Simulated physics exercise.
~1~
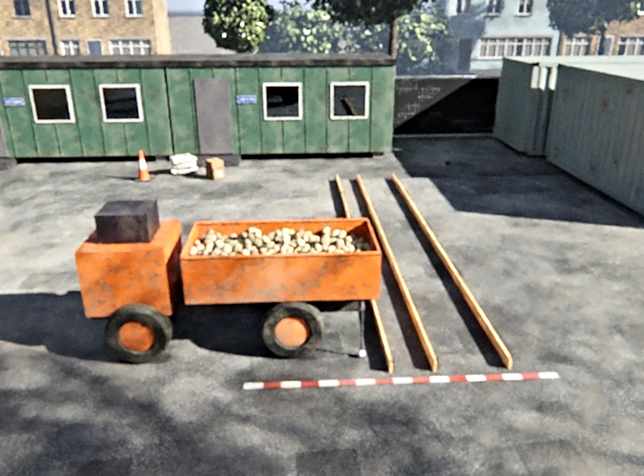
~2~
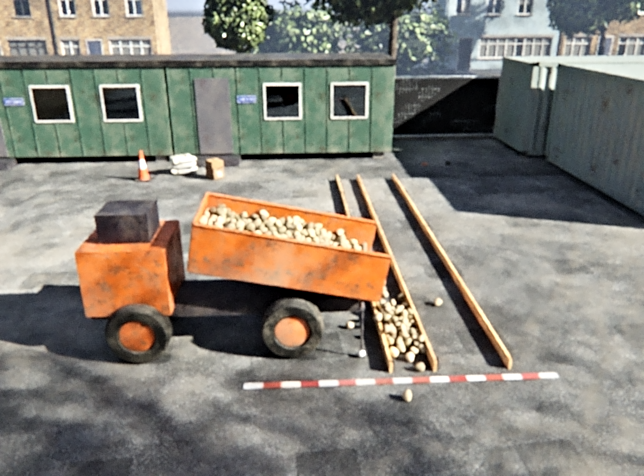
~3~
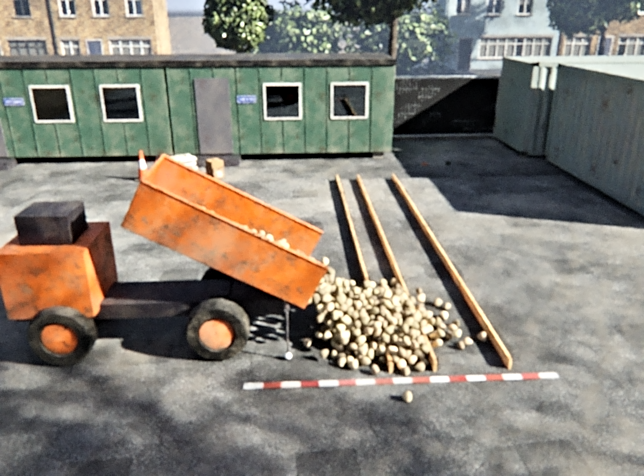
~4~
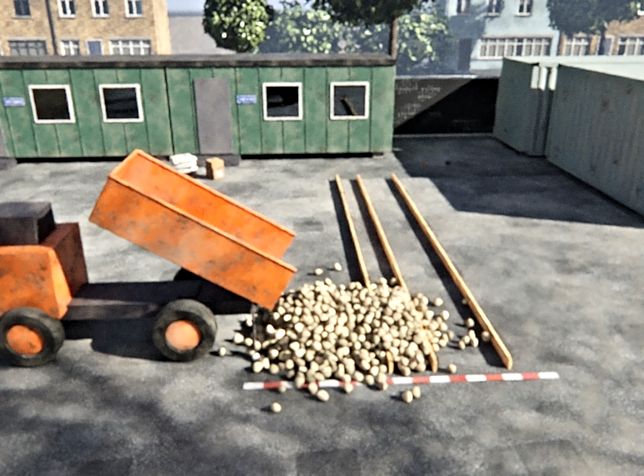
At the start, an orange tipper truck stands on a yard, its body full of pale, rounded stones, with three wooden boards and a red-and-white striped staff lying on the ground to its right. The body begins to tilt towards the right, and the first stones tumble out among the boards. As it tips more steeply, the truck moves left and the stones pour into a growing heap. The truck draws further left, and the pile spreads over the near ends of the boards and the staff. It ends with the body still raised and most of the stones lying left of the boards and in the near bay, with only a few in the far bay.
